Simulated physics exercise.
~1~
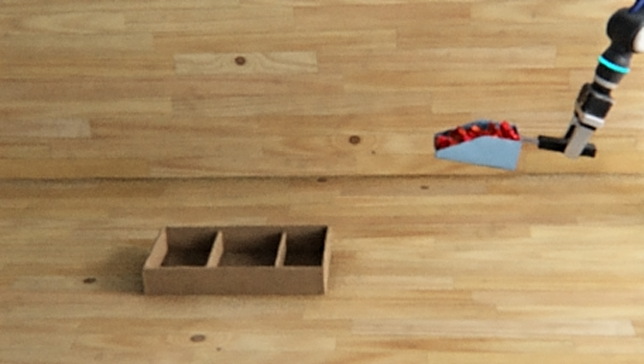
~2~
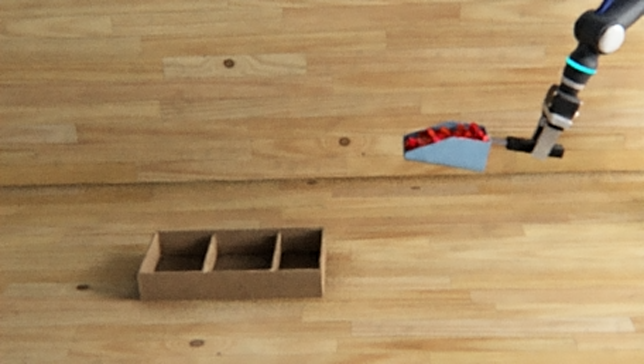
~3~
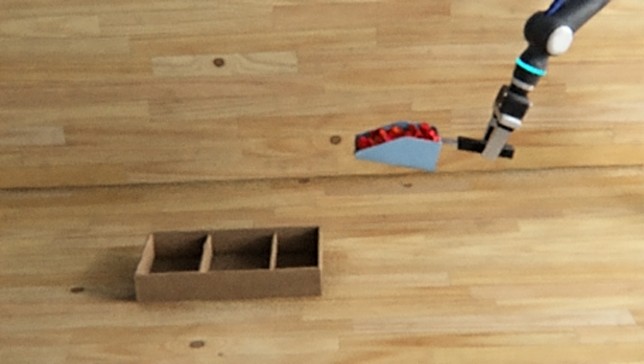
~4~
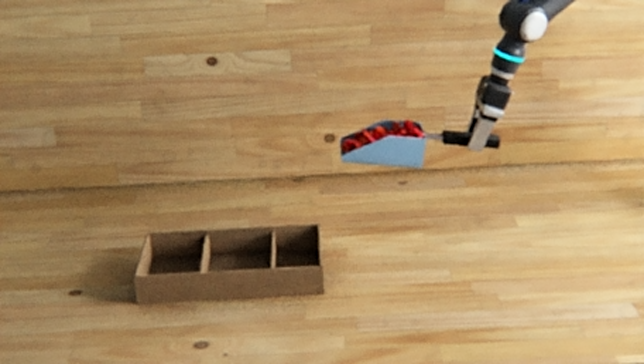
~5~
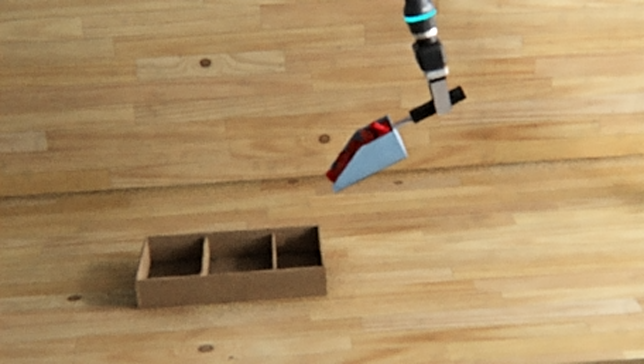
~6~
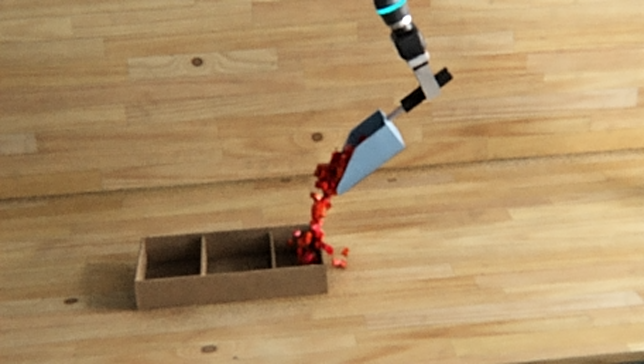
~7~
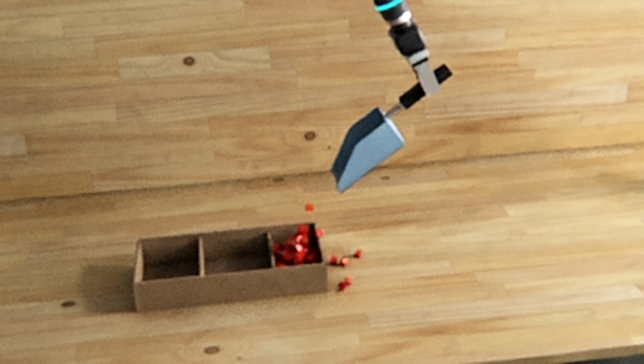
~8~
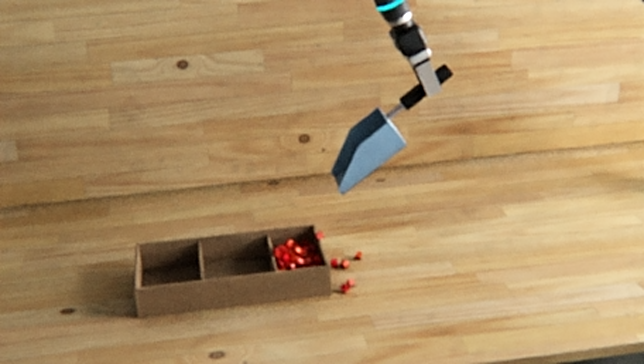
At first, a robot arm holds a blue-grey scoop heaped with small red pieces above and to the right of an open brown box with three compartments on a wooden surface. The arm carries the scoop left, keeping it nearly level. As it nears the box, the scoop tips steeply forward and down, and the pieces begin sliding toward its lip. They pour in a red stream toward the right-hand compartment, with a few bouncing outside. The scoop stays tilted and empty, while most pieces lie in that compartment and several rest on the surface beside it.
